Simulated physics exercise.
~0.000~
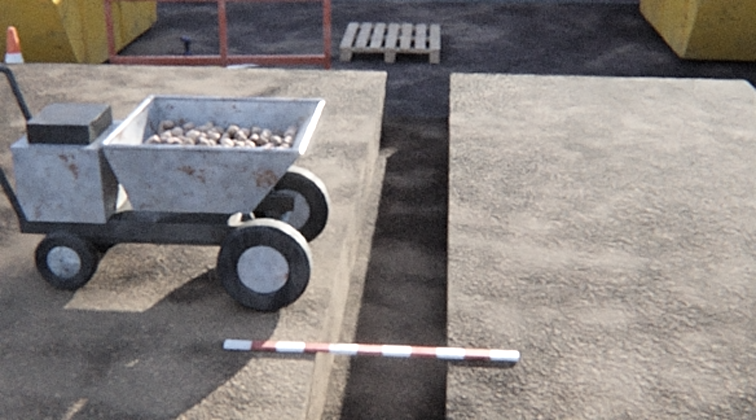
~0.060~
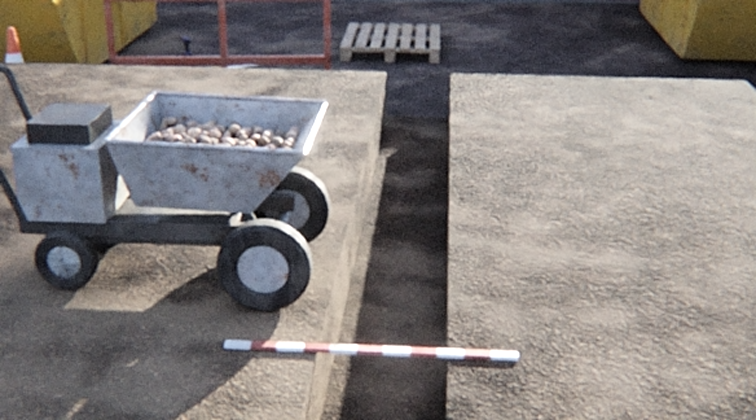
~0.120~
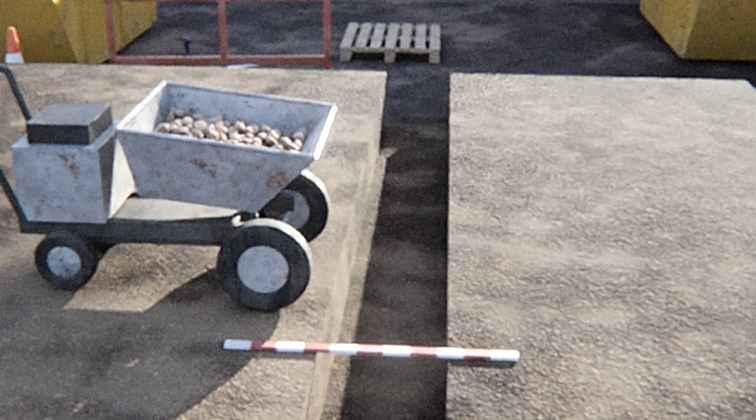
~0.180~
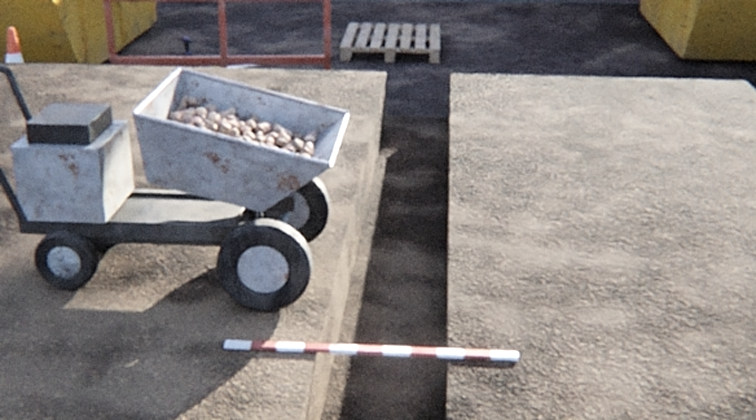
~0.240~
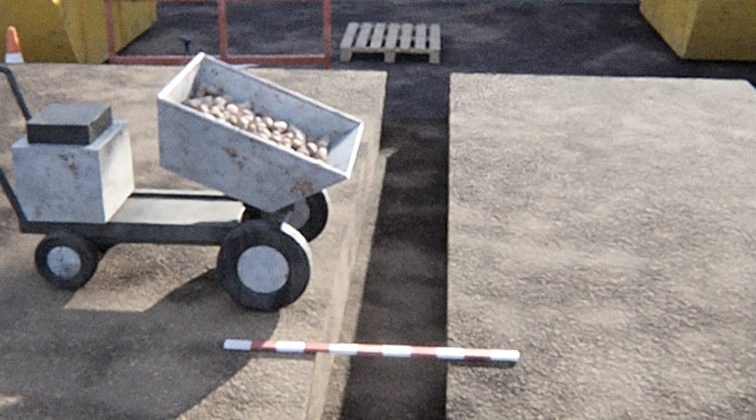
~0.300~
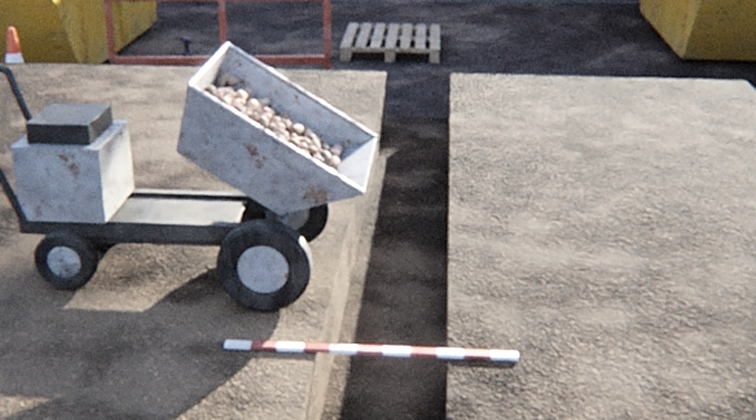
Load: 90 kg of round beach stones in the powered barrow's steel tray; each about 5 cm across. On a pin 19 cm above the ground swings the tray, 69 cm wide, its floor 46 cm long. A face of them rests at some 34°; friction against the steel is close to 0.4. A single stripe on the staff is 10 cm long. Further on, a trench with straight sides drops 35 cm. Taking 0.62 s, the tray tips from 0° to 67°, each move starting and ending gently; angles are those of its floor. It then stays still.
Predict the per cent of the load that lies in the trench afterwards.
45 per cent.
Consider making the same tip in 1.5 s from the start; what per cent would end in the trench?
65 per cent.
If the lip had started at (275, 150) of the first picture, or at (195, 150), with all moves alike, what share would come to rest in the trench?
Close to 65 percent in the first case, 100 percent in the second.
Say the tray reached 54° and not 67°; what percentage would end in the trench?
I'd expect around 35 in a hundred.
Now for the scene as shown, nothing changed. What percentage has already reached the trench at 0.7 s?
By that point it's something like 15 in a hundred.
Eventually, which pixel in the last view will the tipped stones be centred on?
At about pixel (467, 278) in the last view.
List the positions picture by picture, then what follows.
Lip at (301, 152), floor tilted 0°, highest stones at (209, 135), in the first picture.
Lip at (305, 153), floor tilted 2°, highest stones at (199, 132); the stones move at 0.4 m/s on average, in the second picture.
The tray is at 7°, its lip at (316, 158); the top of the load is at (185, 127); the stones move at 0.8 m/s on average, in the third picture.
The tray is at 14°, its lip at (331, 166); the top of the load is at (187, 111); the stones move at 1.0 m/s on average, in the fourth picture.
The tray is at 22°, its lip at (347, 178); the top of the load is at (202, 99); the stones move at 1.2 m/s on average, in the fifth picture.
The tray is at 32°, its lip at (363, 193); the top of the load is at (220, 88); the stones move at 1.3 m/s on average, in the sixth picture.
After 0.5 s the floor is at 56°; 100 % in the tray; the foremost stones are at (363, 212).
After 0.7 s the floor is at 67°; 85 % in the tray, 13 % in the trench, 2 % past the trench; the foremost stones are at (456, 250).
After 1.1 s the floor is at 67°; 23 % in the tray, 24 % in the trench, 53 % past the trench; the foremost stones are at (620, 278).
After 3.0 s the floor is at 67°; 0 % in the tray, 45 % in the trench, 55 % past the trench; the foremost stones are past the picture's edge.
